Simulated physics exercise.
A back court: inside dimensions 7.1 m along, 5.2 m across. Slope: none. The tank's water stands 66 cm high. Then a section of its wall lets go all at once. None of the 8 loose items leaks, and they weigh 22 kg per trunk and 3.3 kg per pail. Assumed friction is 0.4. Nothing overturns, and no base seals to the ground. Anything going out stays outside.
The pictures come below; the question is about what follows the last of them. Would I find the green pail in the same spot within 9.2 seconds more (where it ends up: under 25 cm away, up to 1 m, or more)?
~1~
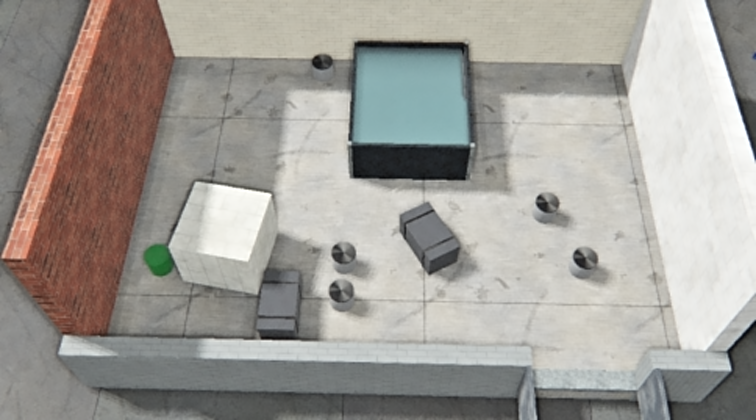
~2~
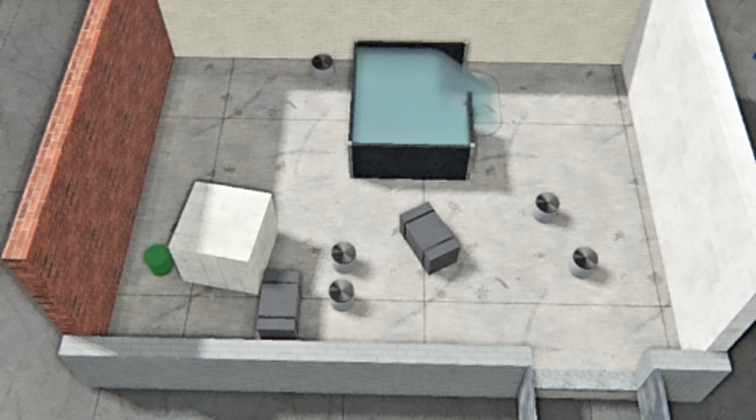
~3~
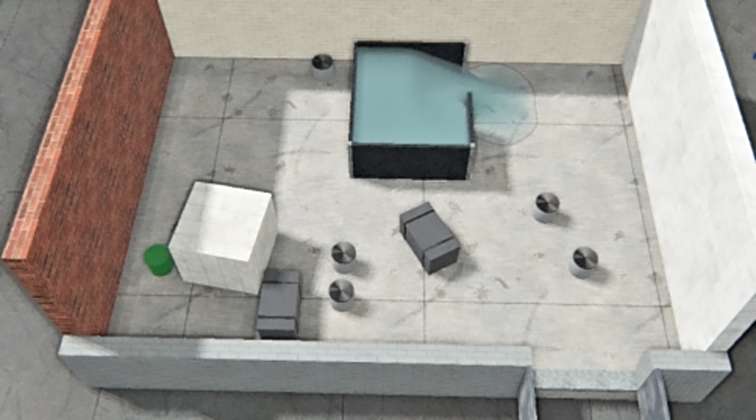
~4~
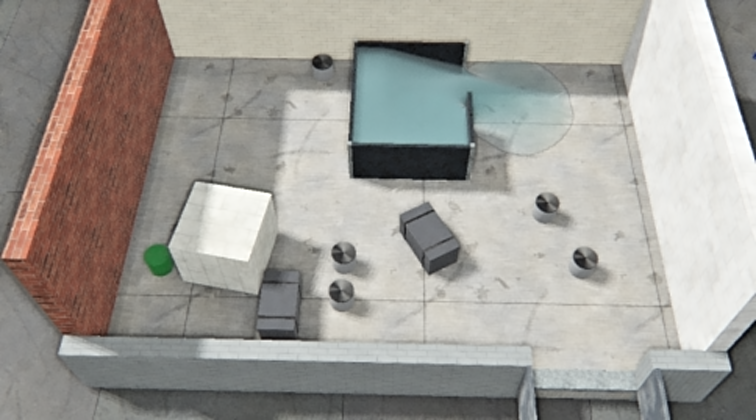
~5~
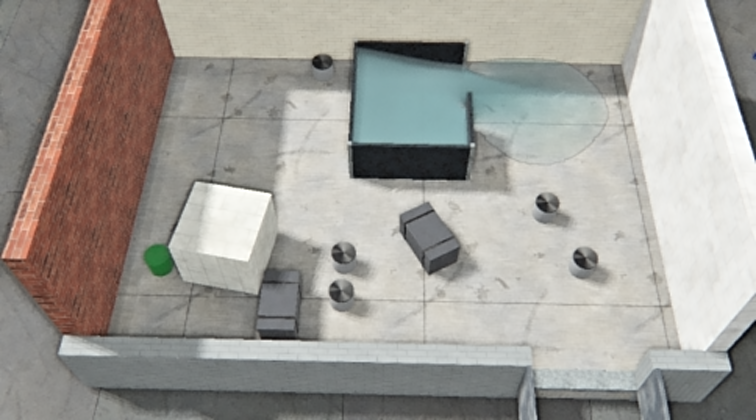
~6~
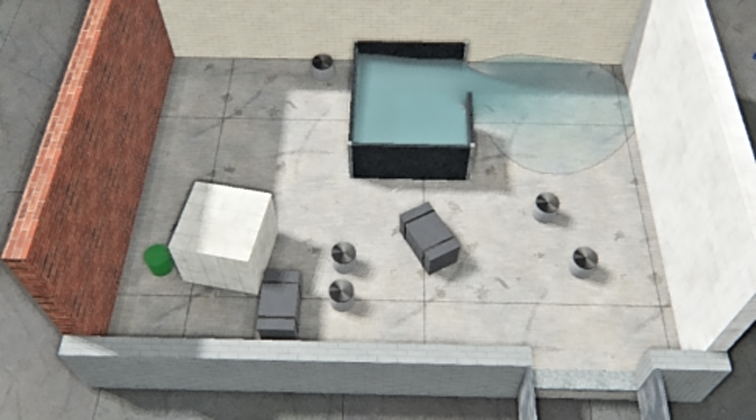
It stays nearly in place.
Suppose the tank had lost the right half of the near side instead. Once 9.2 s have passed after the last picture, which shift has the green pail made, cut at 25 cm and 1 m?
Outcome for the green pail: Long-distance displacement.
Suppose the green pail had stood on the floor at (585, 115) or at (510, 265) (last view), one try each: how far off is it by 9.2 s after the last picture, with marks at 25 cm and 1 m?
Well, it gets swept off on the first try and gets swept off on the second.
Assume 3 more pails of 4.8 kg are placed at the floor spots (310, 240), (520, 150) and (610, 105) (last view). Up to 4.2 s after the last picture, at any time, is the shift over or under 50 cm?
In the order listed: Behind the line; behind the line; across the line.
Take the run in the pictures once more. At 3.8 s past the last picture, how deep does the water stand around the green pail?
Roughly 0 cm deep.
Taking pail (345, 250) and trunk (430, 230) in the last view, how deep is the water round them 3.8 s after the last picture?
Roughly 0 and 1 cm.
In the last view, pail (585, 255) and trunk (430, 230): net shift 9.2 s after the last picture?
First 450 cm, then 0 cm.
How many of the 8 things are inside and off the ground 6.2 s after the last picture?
At that point I count 1.
Then, 1.2 s after the last picture the green pail is near (156, 255), 0.0 m from its start, aground; 0 of 8 are out; 0 afloat.
Then, 3.8 s after the last picture the green pail is near (156, 255), 0.0 m from its start, aground; 0 of 8 are out; 1 afloat.
Then, 6.2 s after the last picture the green pail is near (156, 255), 0.0 m from its start, aground; 0 of 8 are out; 1 afloat.
Then, 9.2 s after the last picture the green pail is near (156, 255), 0.0 m from its start, aground; 0 of 8 are out; 1 afloat.
